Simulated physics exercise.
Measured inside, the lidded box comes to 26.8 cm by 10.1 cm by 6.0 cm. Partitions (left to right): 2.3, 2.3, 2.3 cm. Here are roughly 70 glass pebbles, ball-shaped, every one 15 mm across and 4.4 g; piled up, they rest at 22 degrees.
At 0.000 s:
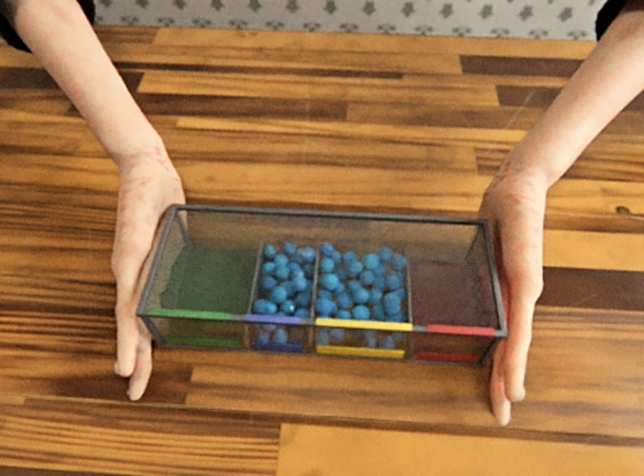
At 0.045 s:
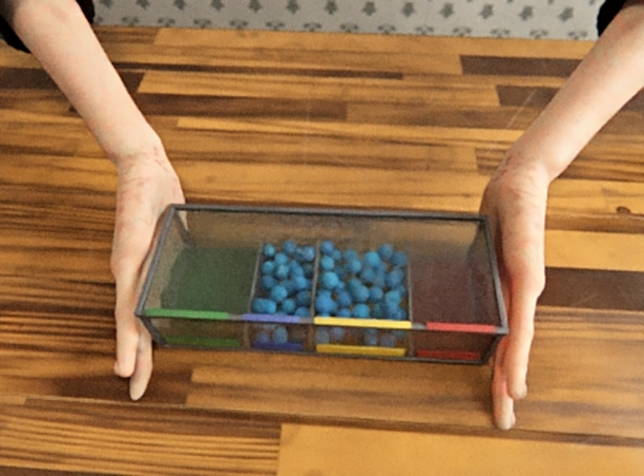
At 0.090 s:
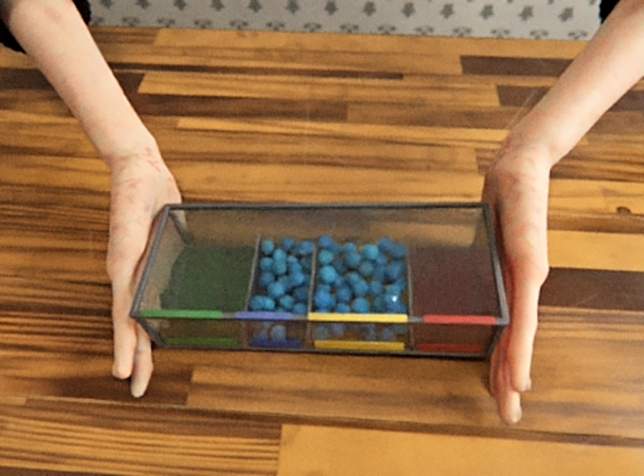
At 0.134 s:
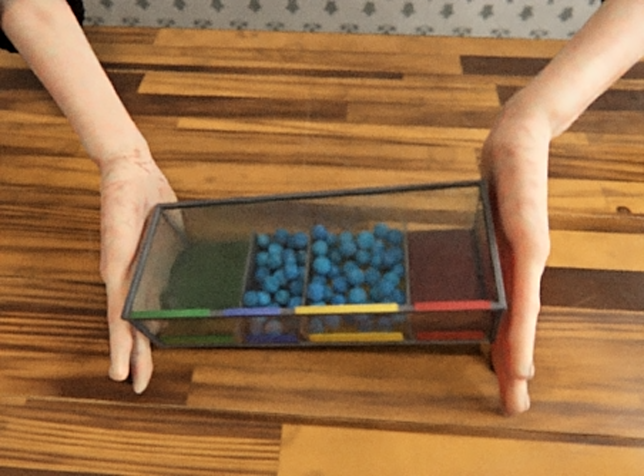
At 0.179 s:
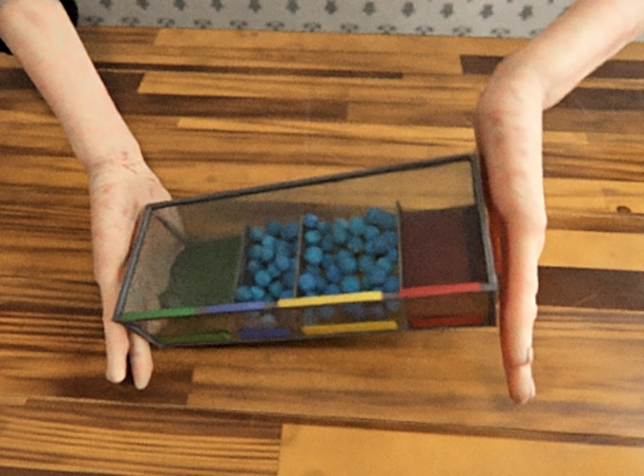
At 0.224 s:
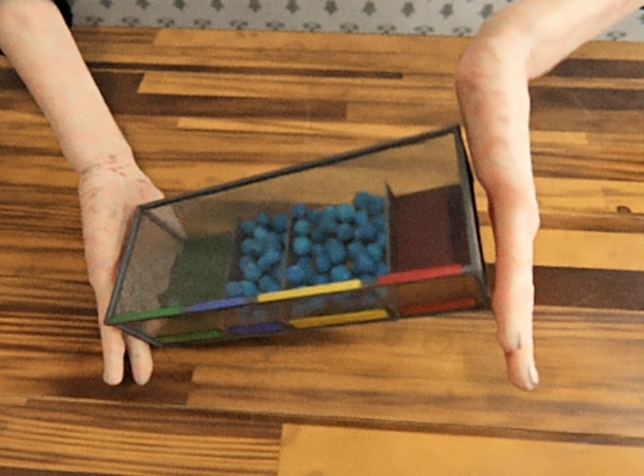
A clear, dark-edged box with blue balls heaped in its two middle sections is held between two hands above a striped wooden table, seen from the front and slightly above. Its front edge is marked green, blue, yellow and red from left to right, with the outer sections empty. The right hand rises, tilting the box down to the left, while the camera stays still.
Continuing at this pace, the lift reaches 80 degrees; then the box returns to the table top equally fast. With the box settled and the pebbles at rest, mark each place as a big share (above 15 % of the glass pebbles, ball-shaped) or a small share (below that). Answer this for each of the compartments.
Red compartment: Small share. Blue compartment: Big share. Green compartment: Big share. Yellow compartment: Small share.
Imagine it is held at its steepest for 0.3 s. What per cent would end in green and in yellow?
Final amounts would be green 75% and yellow 5%.
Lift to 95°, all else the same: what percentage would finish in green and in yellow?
You'd see green with 90 % and yellow with 0 %.
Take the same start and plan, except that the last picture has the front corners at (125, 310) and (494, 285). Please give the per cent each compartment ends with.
Final per cent - red: 0; blue: 30; green: 45; yellow: 25.
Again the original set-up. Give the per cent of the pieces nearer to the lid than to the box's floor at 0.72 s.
Roughly 50 percent of the pieces.
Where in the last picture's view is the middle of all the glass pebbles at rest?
Near (228, 299).
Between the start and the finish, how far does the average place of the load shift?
I'd put it at close to 8.5 cm.
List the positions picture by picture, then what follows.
The first frame shows box tilt 0 degrees, front corners at (143, 311) and (501, 332); blue 40 %, yellow 60 %.
The second frame shows box tilt 1 degrees, front corners at (141, 311) and (501, 329).
The third frame shows box tilt 5 degrees, front corners at (136, 313) and (502, 320), lowest corner left front.
The fourth frame shows box tilt 11 degrees, front corners at (128, 315) and (499, 304), lowest corner left front.
The fifth frame shows box tilt 17 degrees, front corners at (119, 317) and (490, 285), lowest corner left front.
The sixth frame shows box tilt 24 degrees, front corners at (111, 320) and (472, 266), lowest corner left front; blue 40 %, yellow 60 %. Its pace works out near 145 degrees a second.
After 0.72 s, tilt 78 degrees; blue 40 %, green 20 %, yellow 40 %.
After 1.06 s, tilt 32 degrees; blue 25 %, green 65 %, yellow 10 %.
After 1.49 s, tilt 0 degrees; blue 25 %, green 65 %, yellow 10 %.
By 2.3 s all is still; red 0 %, blue 25 %, green 65 %, yellow 10 %.
